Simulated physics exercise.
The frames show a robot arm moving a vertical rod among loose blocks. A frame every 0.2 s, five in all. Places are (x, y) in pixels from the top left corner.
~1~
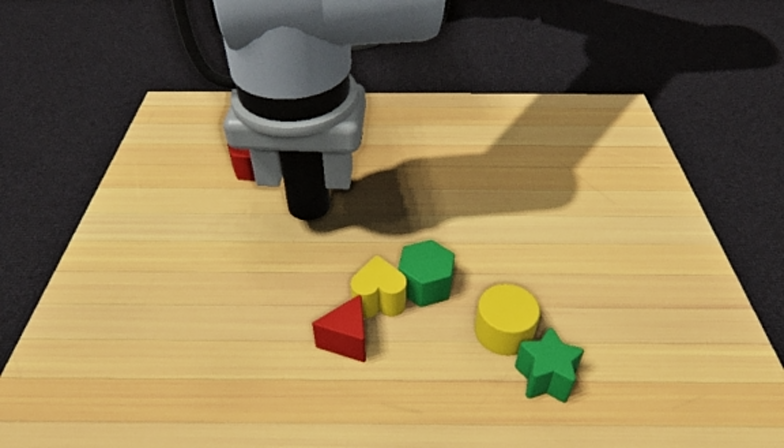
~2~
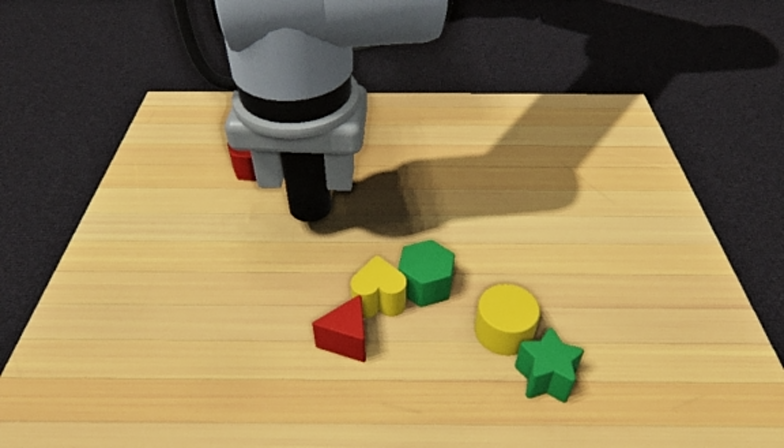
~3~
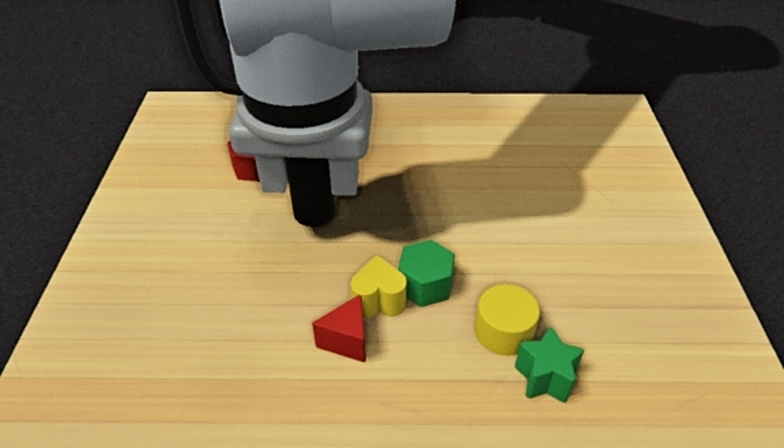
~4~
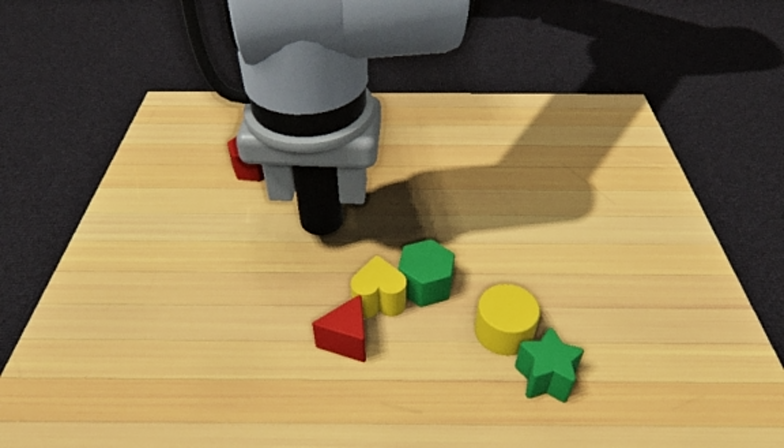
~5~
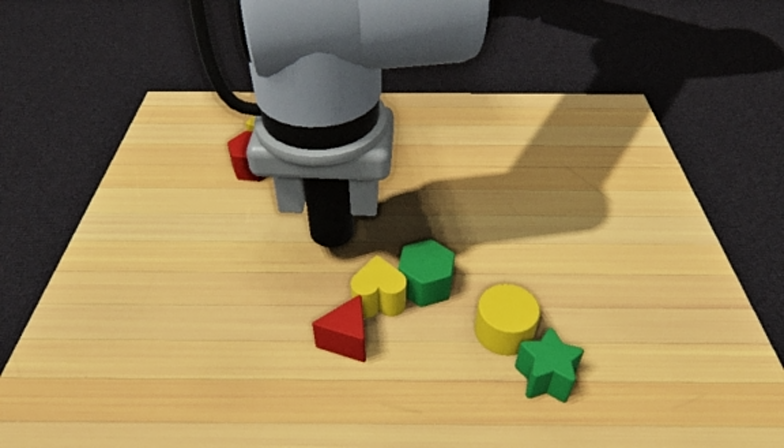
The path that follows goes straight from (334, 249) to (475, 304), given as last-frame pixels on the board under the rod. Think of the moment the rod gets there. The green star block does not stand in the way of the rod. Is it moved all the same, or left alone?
The green star block moves.
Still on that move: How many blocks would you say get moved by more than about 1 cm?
Three or more blocks.
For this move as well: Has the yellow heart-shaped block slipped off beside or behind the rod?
Going by the path, yes.
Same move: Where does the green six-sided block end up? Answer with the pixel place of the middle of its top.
It is at (523, 309).
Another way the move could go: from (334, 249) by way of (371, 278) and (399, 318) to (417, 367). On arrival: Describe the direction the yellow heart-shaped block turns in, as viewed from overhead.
It makes a clockwise turn.
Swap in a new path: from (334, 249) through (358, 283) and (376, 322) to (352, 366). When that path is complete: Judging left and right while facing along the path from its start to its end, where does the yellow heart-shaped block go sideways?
Answer: Leftward.
The first path, step by step. One third of the way, rod at (379, 250); yellow heart-shaped block at (381, 281).
Two thirds of the way, rod at (429, 269); yellow heart-shaped block at (399, 288), turned 75° clockwise; green six-sided block at (474, 284), turned 20° clockwise; yellow cylinder at (524, 316); green star block at (557, 357).
At the end, rod at (478, 287); yellow heart-shaped block at (400, 288), turned 80° clockwise; green six-sided block at (523, 309), turned 35° clockwise; yellow cylinder at (572, 347); green star block at (603, 395).
